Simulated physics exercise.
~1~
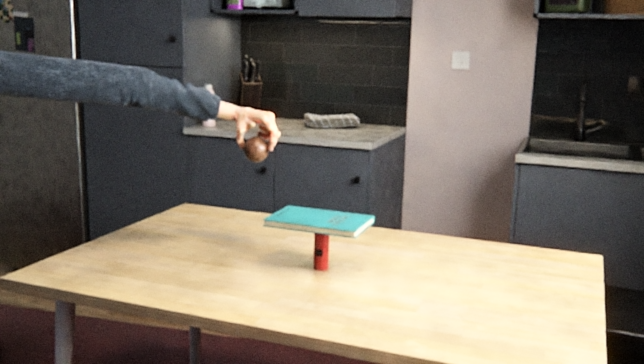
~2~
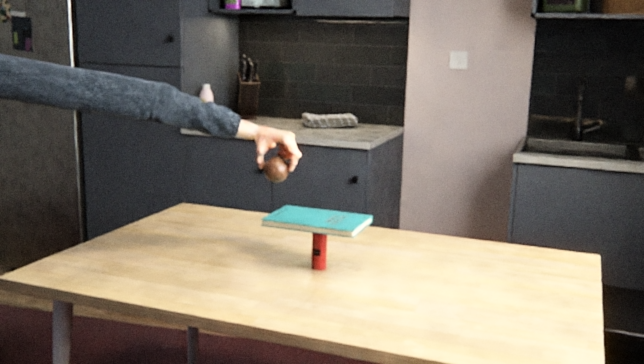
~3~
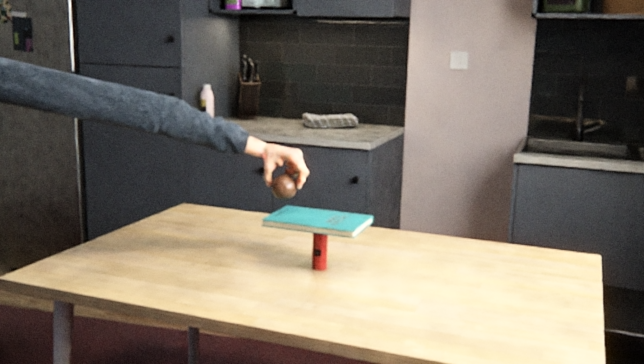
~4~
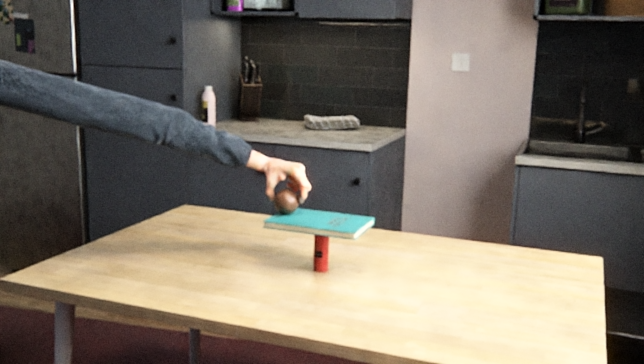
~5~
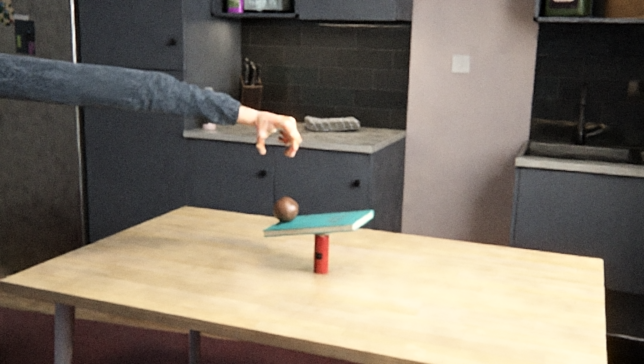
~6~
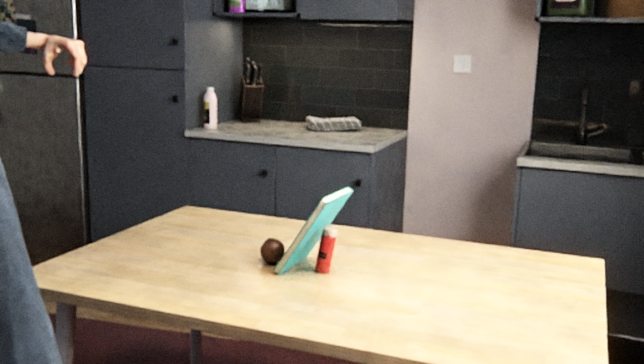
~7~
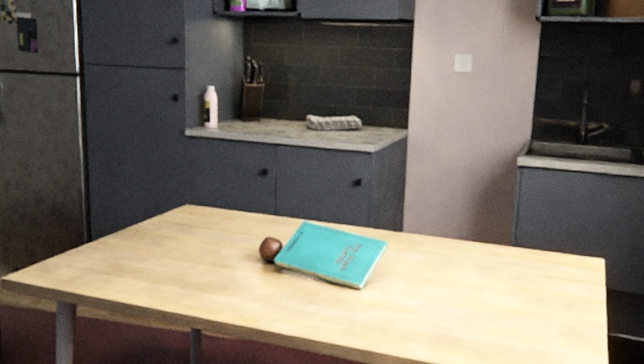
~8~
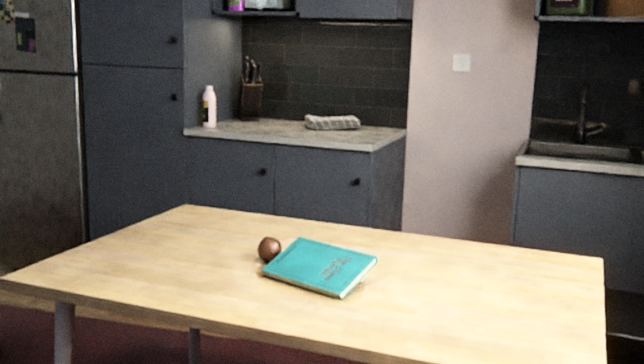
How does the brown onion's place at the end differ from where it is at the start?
At the start the brown onion is held in the hand, up in the air above the table and to the left of the book. At the end it rests much lower and slightly farther right, on the tabletop beside the left end of the fallen book.
To begin with, a turquoise book lies flat across an upright red shaker on a wooden table, while a hand holds a round brown onion above and to the left. The hand moves right and down, bringing the onion to the left part of the book. It lets go and draws back, and the book tilts down toward the onion. The onion drops to the table as the book tips up steeply and the shaker leans. The book then topples over the shaker, hiding it, and settles on the tabletop with the onion resting beside its left end.
